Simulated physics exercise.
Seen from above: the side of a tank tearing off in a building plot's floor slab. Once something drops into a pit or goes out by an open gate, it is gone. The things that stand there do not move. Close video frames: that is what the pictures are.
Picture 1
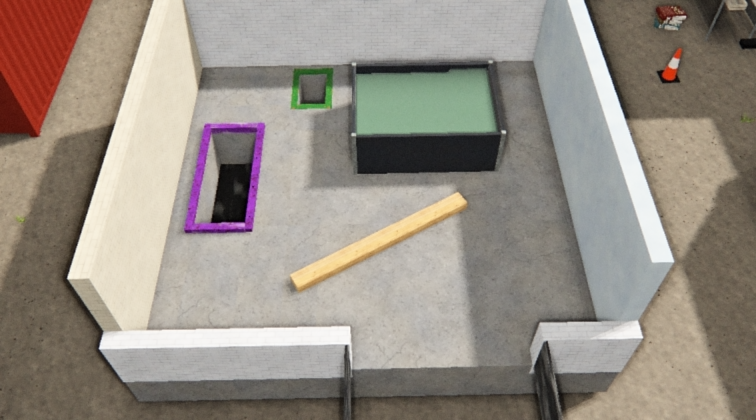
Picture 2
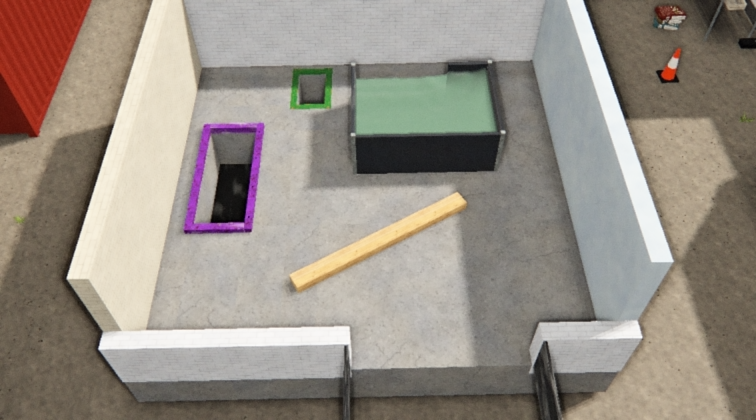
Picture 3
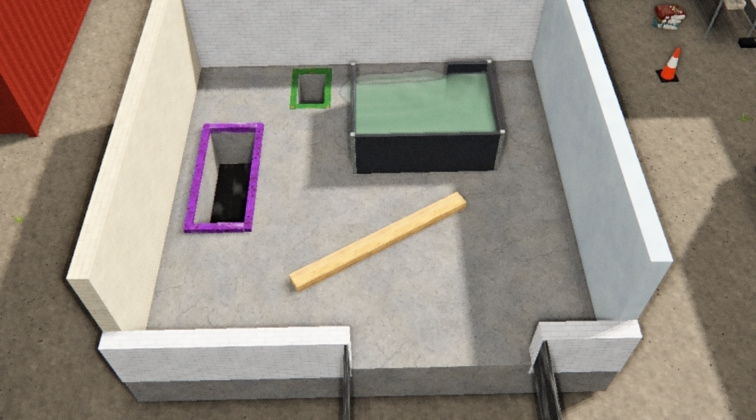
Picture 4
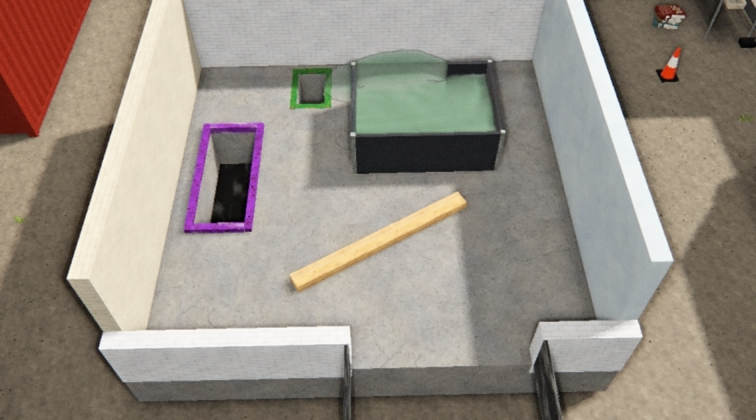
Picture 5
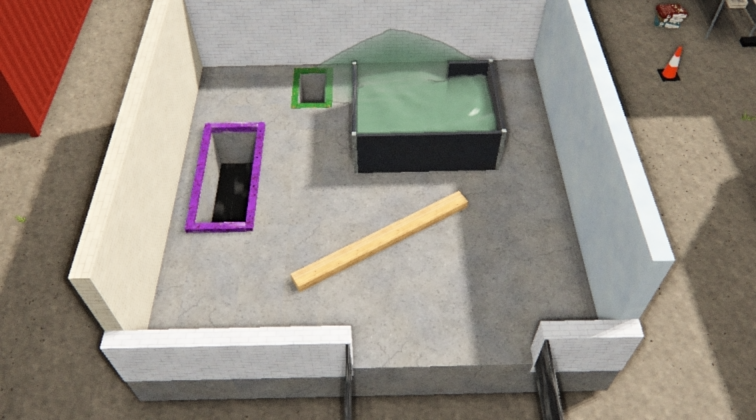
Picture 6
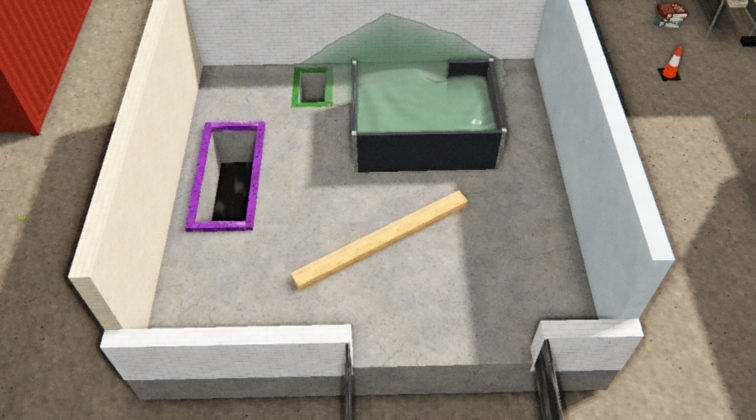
At the start, a dark tank of green water stands full and still in a walled plot, near two framed pits and a wooden beam. The tank's far side then opens and the water level inside drops. Water pours out behind it and fans across the floor toward the back wall.
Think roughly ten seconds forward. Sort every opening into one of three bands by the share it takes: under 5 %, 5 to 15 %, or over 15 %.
The gate takes 5 to 15 %; the purple pit takes under 5 %; the green pit takes over 15 %.
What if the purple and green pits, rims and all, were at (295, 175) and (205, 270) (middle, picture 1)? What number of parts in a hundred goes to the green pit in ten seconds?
Share for green, in per cent: 20.
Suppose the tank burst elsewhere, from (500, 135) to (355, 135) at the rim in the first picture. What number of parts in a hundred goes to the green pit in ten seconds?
Parts in a hundred: Green 4.
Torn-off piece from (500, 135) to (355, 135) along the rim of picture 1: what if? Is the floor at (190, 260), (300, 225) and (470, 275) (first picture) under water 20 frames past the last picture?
First spot submerged, second spot submerged, third spot submerged.
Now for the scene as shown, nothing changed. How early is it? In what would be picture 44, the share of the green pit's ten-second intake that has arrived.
Something like 85 in a hundred.
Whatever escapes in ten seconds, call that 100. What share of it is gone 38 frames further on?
By then, close to 75 % of it.
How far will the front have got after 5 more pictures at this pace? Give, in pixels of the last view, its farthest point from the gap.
The front tops out at about (203, 72).
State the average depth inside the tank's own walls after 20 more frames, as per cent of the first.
Close to 26 %.
A moment on, water covers 15 % of the floor; the gate 0 %, the purple pit 0 %, the green pit 7 %.
Next, water covers 25 % of the floor; the gate 0 %, the purple pit 0 %, the green pit 18 %.
Then, water covers 45 % of the floor; the gate 0 %, the purple pit 0 %, the green pit 28 %.
Later, water covers 55 % of the floor; the gate 5 %, the purple pit 0 %, the green pit 37 %.
In the end, water covers 70 % of the floor; the gate 12 %, the purple pit 0 %, the green pit 44 %.
